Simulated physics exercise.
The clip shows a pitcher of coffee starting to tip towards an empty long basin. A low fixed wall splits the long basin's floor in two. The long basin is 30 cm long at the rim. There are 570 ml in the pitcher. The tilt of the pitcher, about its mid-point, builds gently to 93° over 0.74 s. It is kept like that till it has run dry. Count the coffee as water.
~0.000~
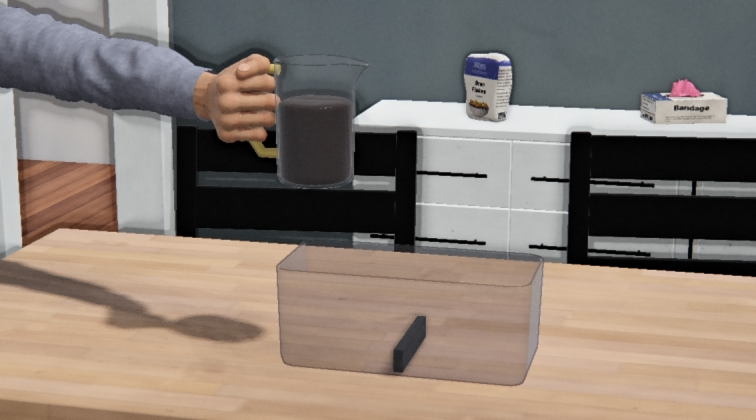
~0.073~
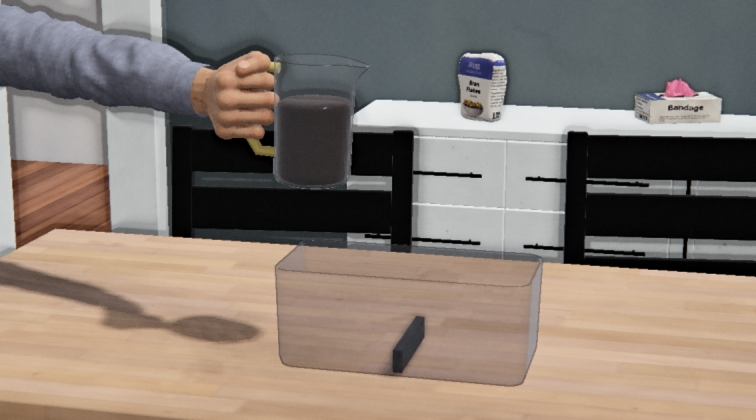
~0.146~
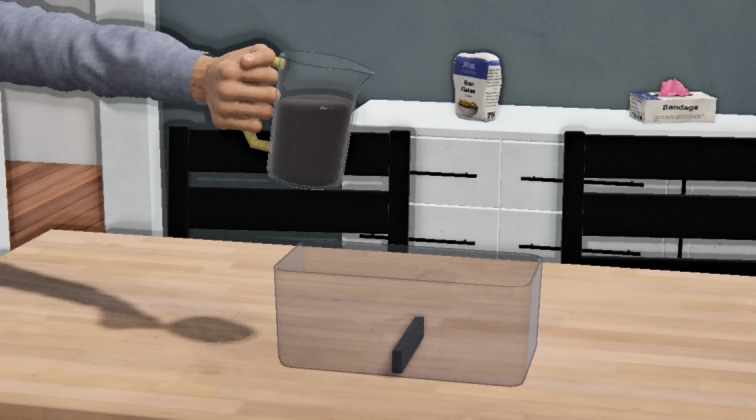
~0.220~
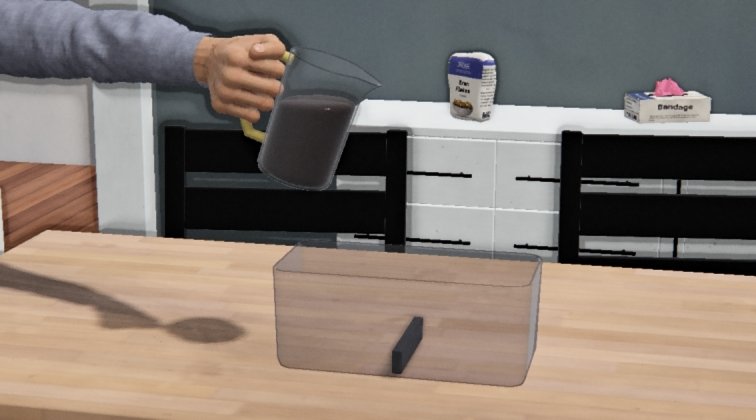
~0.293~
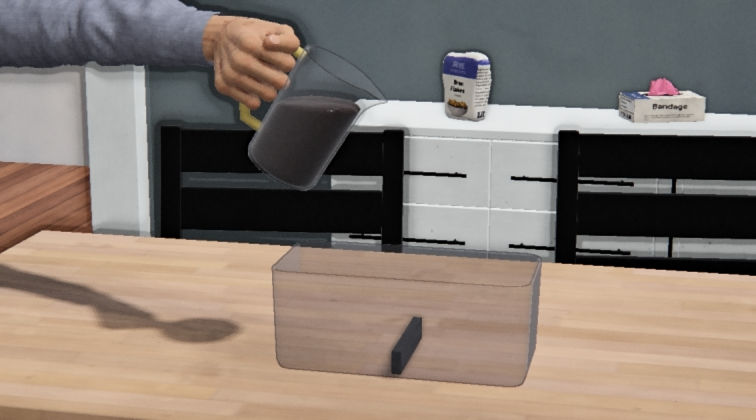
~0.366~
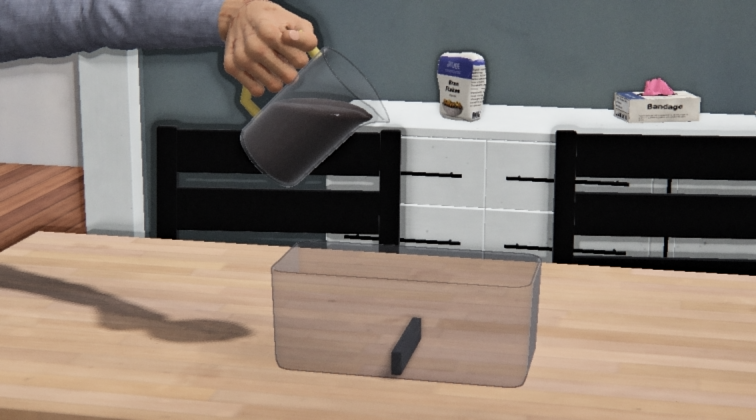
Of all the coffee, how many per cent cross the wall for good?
Roughly 87 per cent is past the wall.
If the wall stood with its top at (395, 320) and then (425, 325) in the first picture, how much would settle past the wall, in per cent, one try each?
In turn about 90 and 85 per cent.
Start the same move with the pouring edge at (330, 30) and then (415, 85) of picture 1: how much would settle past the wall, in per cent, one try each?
First 60, then 80 per cent.
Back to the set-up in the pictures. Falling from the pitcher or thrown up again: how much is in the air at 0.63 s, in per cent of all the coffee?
About 18 per cent.
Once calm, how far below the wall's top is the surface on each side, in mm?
Left about 26 mm, right about 2 mm.
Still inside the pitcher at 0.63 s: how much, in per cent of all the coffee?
Near 78 in a hundred.
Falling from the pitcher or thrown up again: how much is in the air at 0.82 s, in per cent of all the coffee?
Near 24 in a hundred.
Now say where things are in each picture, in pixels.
It leans 0°; its right rim is at (370, 64); the coffee meets the walls at (282, 100) and (352, 103); the long basin's rim runs from (291, 255) to (537, 273); the wall's top is at (410, 334), in the first picture.
It leans 2°; its right rim is at (371, 66); the coffee meets the walls at (281, 100) and (351, 103), in the second picture.
It leans 9°; its right rim is at (376, 72); the coffee meets the walls at (281, 100) and (352, 103), in the third picture.
It leans 19°; its right rim is at (383, 85); the coffee meets the walls at (278, 107) and (356, 104), in the fourth picture.
It leans 32°; its right rim is at (388, 101); the coffee meets the walls at (270, 114) and (361, 107), in the fifth picture.
It leans 46°; its right rim is at (390, 121); the coffee meets the walls at (253, 120) and (372, 113), in the sixth picture.
Then, 0.63 s in, the tilt is 88° and 79 per cent is still to pour, 0 is left of the wall and 3 right of it.
Then, 0.82 s in, the tilt is 93° and 41 per cent is still to pour, 0 is left of the wall and 35 right of it.
Then, 1.02 s in, the tilt is 93° and 19 per cent is still to pour, 3 is left of the wall and 67 right of it.
Then, 1.24 s in, the tilt is 93° and 9 per cent is still to pour, 6 is left of the wall and 80 right of it.
Finally, 10 per cent lies left of the wall, 87 right of it and 2 outside.
